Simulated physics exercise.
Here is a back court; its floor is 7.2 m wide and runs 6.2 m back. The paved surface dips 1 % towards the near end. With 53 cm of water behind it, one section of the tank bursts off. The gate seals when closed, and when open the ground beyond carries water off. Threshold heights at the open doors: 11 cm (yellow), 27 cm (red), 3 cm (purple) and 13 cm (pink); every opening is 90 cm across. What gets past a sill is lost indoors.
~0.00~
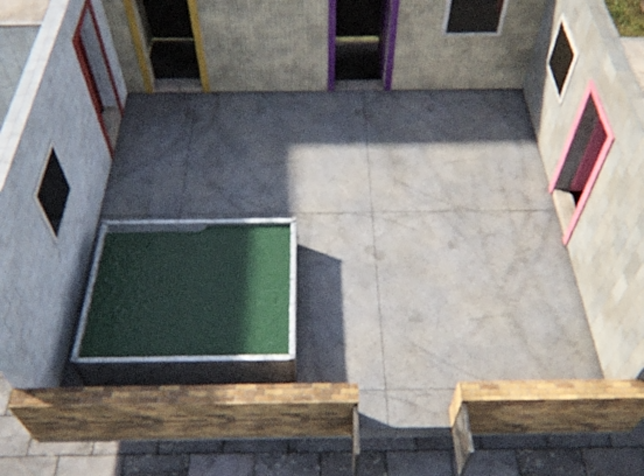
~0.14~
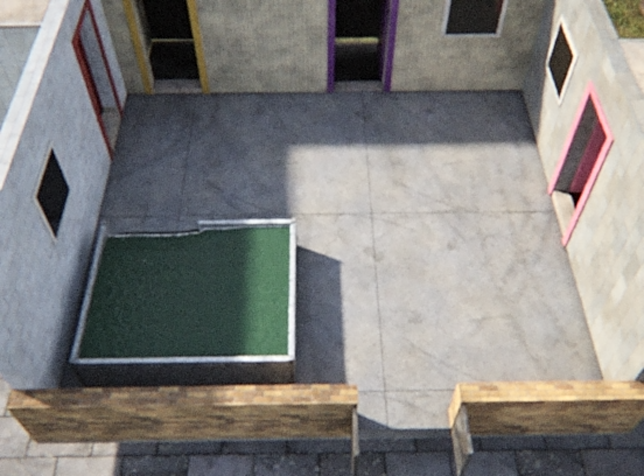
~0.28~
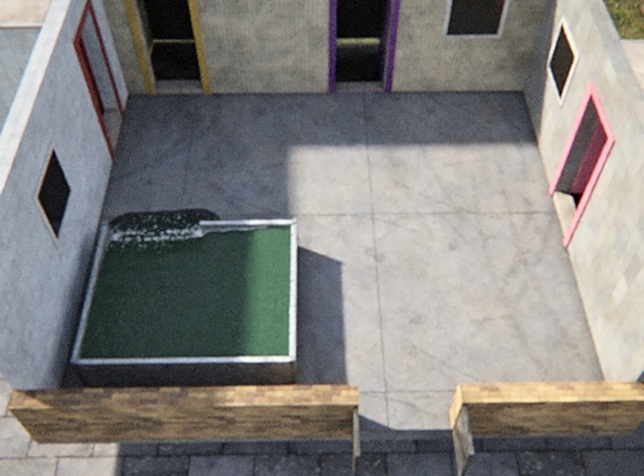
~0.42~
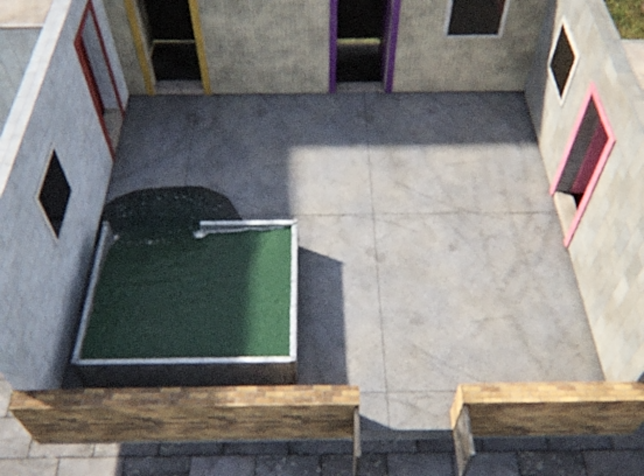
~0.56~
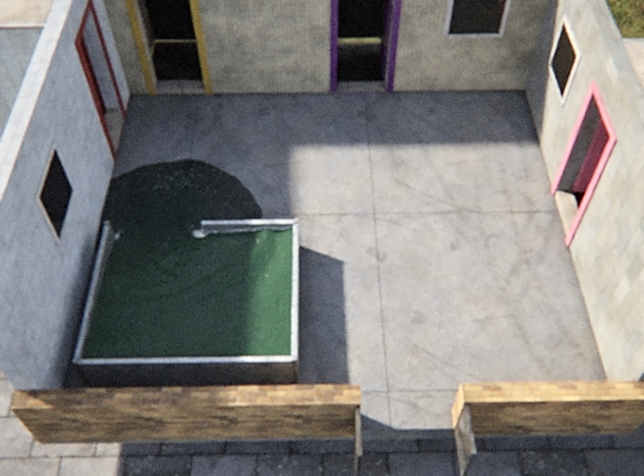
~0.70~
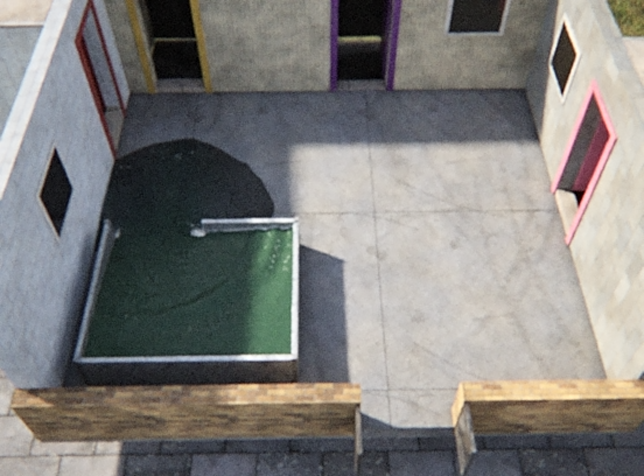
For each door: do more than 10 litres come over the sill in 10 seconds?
The water let in: At the yellow door it exceeds the limit; at the red door it does not reach the limit; at the purple door it passes the limit; at the pink door it keeps below the limit.
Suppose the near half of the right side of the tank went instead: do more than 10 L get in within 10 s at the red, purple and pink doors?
Against that limit: Red under, purple past it, pink not over.
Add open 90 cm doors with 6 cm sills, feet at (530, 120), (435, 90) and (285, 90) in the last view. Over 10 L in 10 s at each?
In turn: Past it, under, over.
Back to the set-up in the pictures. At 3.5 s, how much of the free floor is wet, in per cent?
About 35 per cent.
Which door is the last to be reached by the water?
The pink one.
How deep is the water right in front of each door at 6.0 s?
In cm: Yellow 16, red 16, purple 6, pink 9.
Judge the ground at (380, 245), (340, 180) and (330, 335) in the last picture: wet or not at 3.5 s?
In turn: Not reached, not reached, dry.
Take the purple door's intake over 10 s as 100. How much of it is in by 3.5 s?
About 0 per cent.
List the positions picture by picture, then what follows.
In the first frame, the tank at (193, 288) is whole and still, 53 cm deep.
In the second frame, water pours out on the tank's far side and has run 0.7 m, to a hidden place; typically 10 cm deep outside, 53 cm at the tank's back.
In the third frame, water pours out on the tank's far side and has run 0.9 m, to a hidden place; typically 10 cm deep outside, 53 cm at the tank's back.
In the fourth frame, water pours out on the tank's far side and has run 1.3 m, to (215, 197); typically 7 cm deep outside, 53 cm at the tank's back.
In the fifth frame, the front is at (194, 164), 1.8 m from the gap on the tank's far side; 3.3 m2 of floor is under water; 53 cm left at the back of the tank.
In the sixth frame, water pours out on the tank's far side and has run 2.2 m, to (197, 144); typically 5 cm deep outside, 53 cm at the tank's back.
After 1.4 s water covers 25 % of the floor and is deepest (30 cm) near (132, 244); yellow door 17 cm at the sill, 1 L in, red door 12 cm at the sill, 0 L in, purple door not reached, pink door not reached.
After 2.2 s water covers 25 % of the floor and is deepest (36 cm) near (127, 107); yellow door 32 cm at the sill, 48 L in, red door 15 cm at the sill, 0 L in, purple door not reached, pink door not reached.
After 3.5 s water covers 35 % of the floor and is deepest (29 cm) near (200, 92); yellow door 28 cm at the sill, 211 L in, red door 16 cm at the sill, 0 L in, purple door 6 cm at the sill, 0 L in, pink door not reached.
After 6.0 s water covers 70 % of the floor and is deepest (16 cm) near (114, 166); yellow door 16 cm at the sill, 324 L in, red door 16 cm at the sill, 0 L in, purple door 6 cm at the sill, 14 L in, pink door 9 cm at the sill, 0 L in.
After 10.0 s water covers 95 % of the floor and is deepest (15 cm) near (579, 407); yellow door 8 cm at the sill, 340 L in, red door 8 cm at the sill, 0 L in, purple door 4 cm at the sill, 24 L in, pink door 8 cm at the sill, 0 L in.
